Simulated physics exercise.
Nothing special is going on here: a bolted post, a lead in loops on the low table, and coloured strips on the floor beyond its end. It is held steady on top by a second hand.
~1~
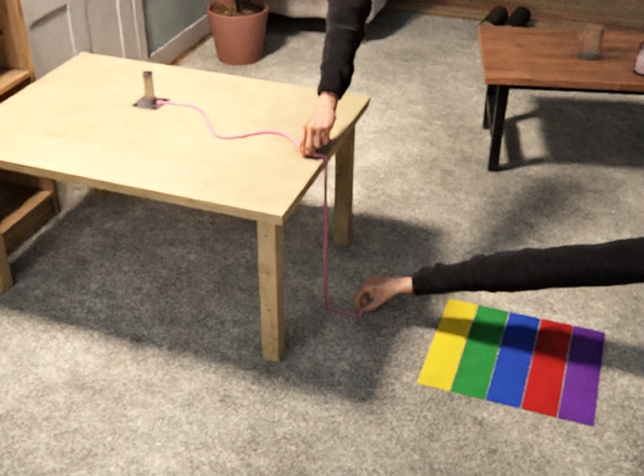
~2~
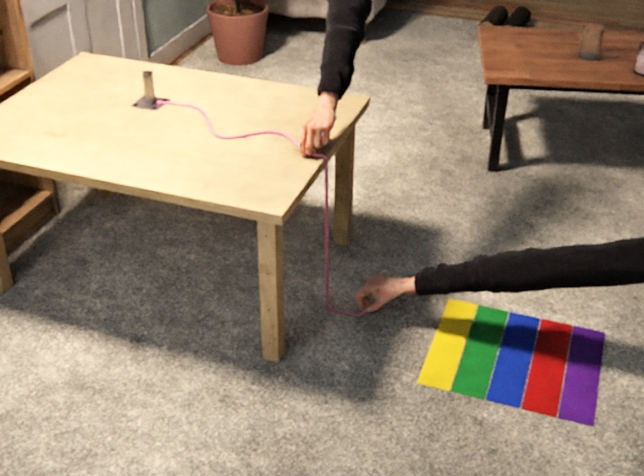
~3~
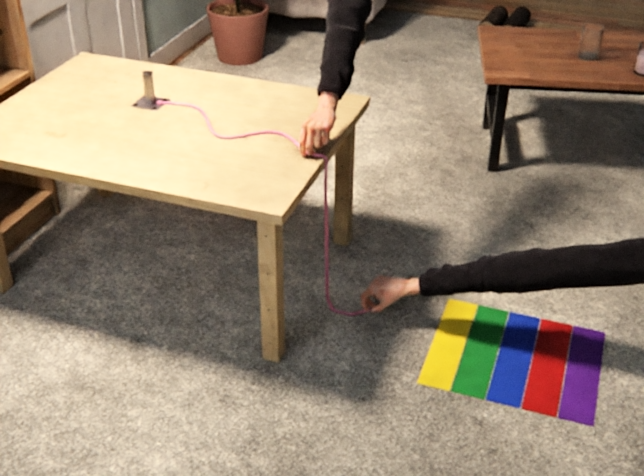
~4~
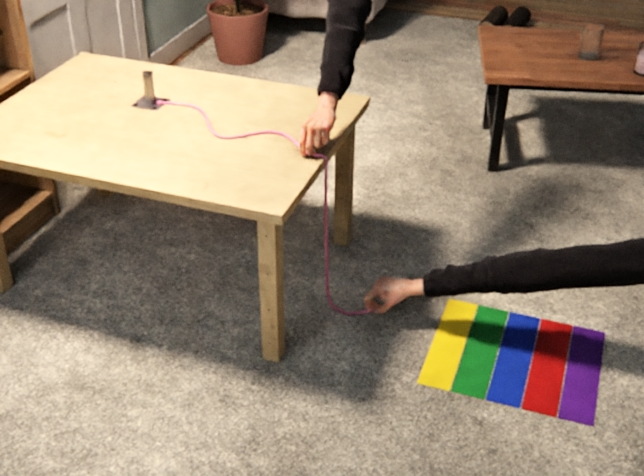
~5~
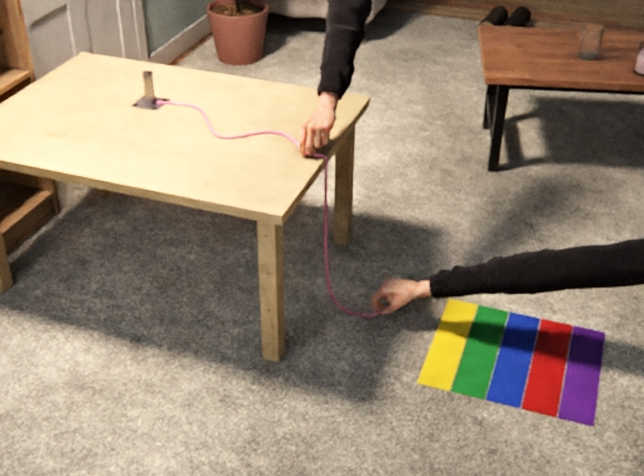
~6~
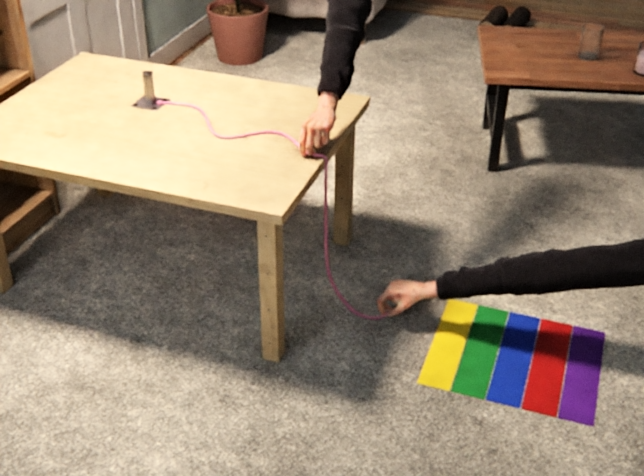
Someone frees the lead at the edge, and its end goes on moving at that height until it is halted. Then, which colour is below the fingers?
The blue one is below them.
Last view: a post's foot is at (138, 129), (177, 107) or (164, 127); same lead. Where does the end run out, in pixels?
Near (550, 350), (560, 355) and (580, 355).
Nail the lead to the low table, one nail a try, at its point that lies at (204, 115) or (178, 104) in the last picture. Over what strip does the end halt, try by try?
Strip colours by try: Blue / blue.
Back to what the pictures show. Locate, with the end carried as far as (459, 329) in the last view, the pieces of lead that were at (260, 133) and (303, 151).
To (285, 140) and (332, 169).
Early on, end near (459, 329); over yellow.
Midway, end near (500, 338); over green.
At the end of the slack, end near (523, 344); over blue. The end stops over the blue strip.
